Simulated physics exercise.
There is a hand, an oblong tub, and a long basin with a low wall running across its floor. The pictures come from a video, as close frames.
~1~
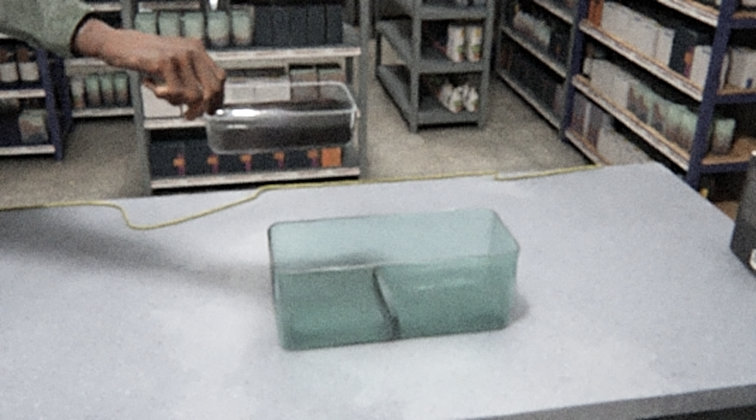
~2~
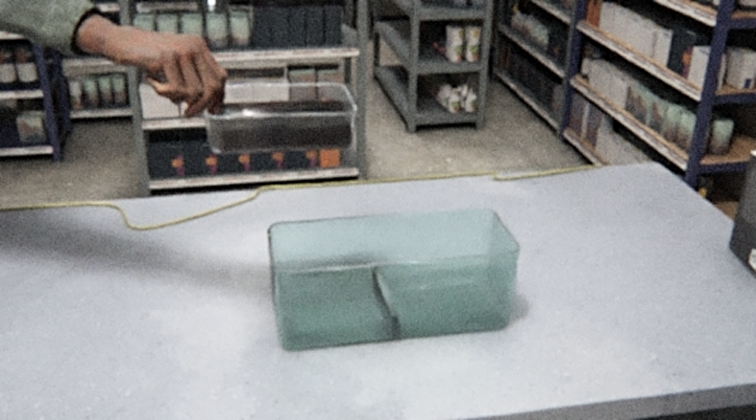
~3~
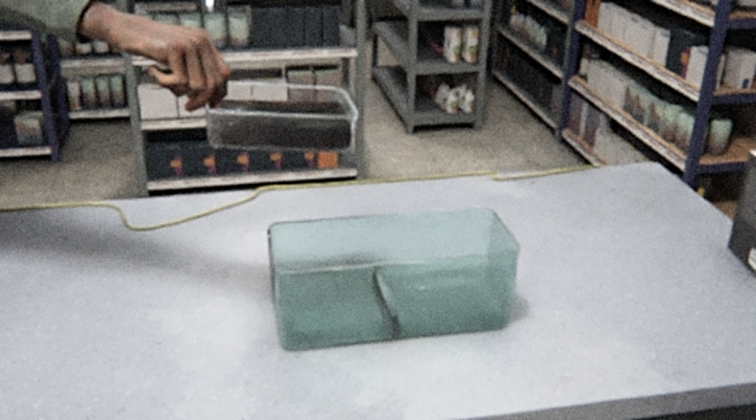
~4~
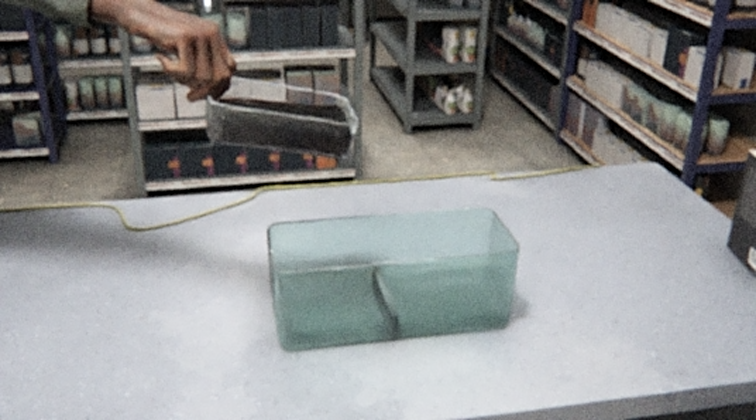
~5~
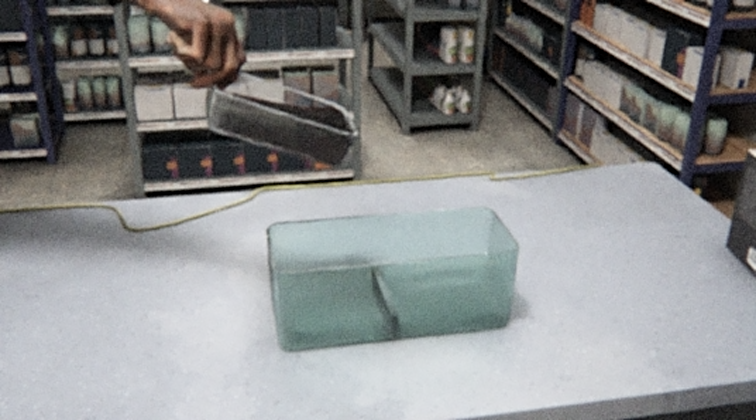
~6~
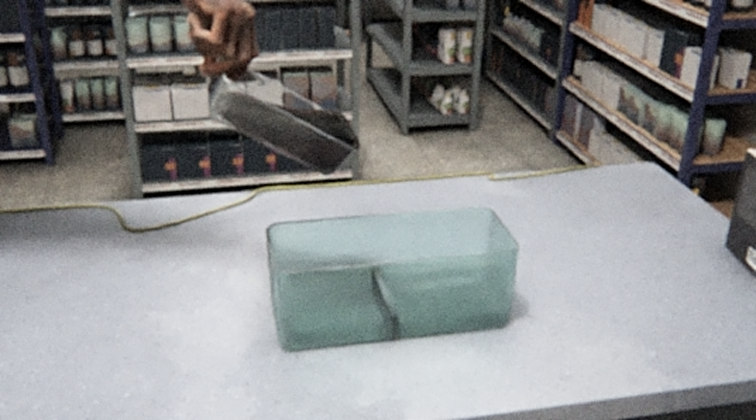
The footage shows a hand holding a small clear tub of dark liquid above a table, gradually tilting its right end downward until it slopes steeply, while a long greenish basin with a low inner divider stays still below.
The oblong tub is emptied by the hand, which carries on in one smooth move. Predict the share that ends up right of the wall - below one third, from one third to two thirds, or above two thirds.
Most likely the amount right of the wall will lie in the middle range, one third to two thirds.
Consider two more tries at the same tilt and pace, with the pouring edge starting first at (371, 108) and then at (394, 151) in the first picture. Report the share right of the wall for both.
Roughly 70 percent on the first try and 80 percent on the second.
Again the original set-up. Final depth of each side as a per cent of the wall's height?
20 per cent left, 40 per cent right.
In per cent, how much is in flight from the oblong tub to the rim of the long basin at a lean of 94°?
45 per cent.
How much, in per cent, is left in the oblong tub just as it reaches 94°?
My estimate is close to 0 percent remaining.
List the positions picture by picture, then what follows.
It leans 0°; its right rim is at (350, 98); the wine meets the walls at (209, 116) and (347, 109); the long basin's rim runs from (271, 249) to (506, 229); the wall's top is at (386, 292), in the first frame.
It leans 1°; its right rim is at (351, 99); the wine meets the walls at (208, 116) and (347, 110), in the second frame.
It leans 6°; its right rim is at (351, 104); the wine meets the walls at (209, 112) and (347, 113), in the third frame.
It leans 12°; its right rim is at (352, 112); the wine meets the walls at (209, 109) and (347, 116), in the fourth frame.
It leans 22°; its right rim is at (351, 123); the wine meets the walls at (209, 105) and (346, 119), in the fifth frame.
It leans 32°; its right rim is at (347, 135); the wine meets the walls at (211, 98) and (335, 122); 6 per cent is over the edge, in the sixth frame.
A moment on, the oblong tub is tipped on its side and 1 per cent is still to pour, 9 is left of the wall and 45 right of it.
Next, the oblong tub is tipped right over and 0 per cent is still to pour, 30 is left of the wall and 58 right of it.
Then the oblong tub is tipped right over and 0 per cent is still to pour, 33 is left of the wall and 57 right of it.
Later the oblong tub is tipped right over and 0 per cent is still to pour, 33 is left of the wall and 57 right of it.
At rest 33 per cent lies left of the wall, 57 right of it and 10 outside.
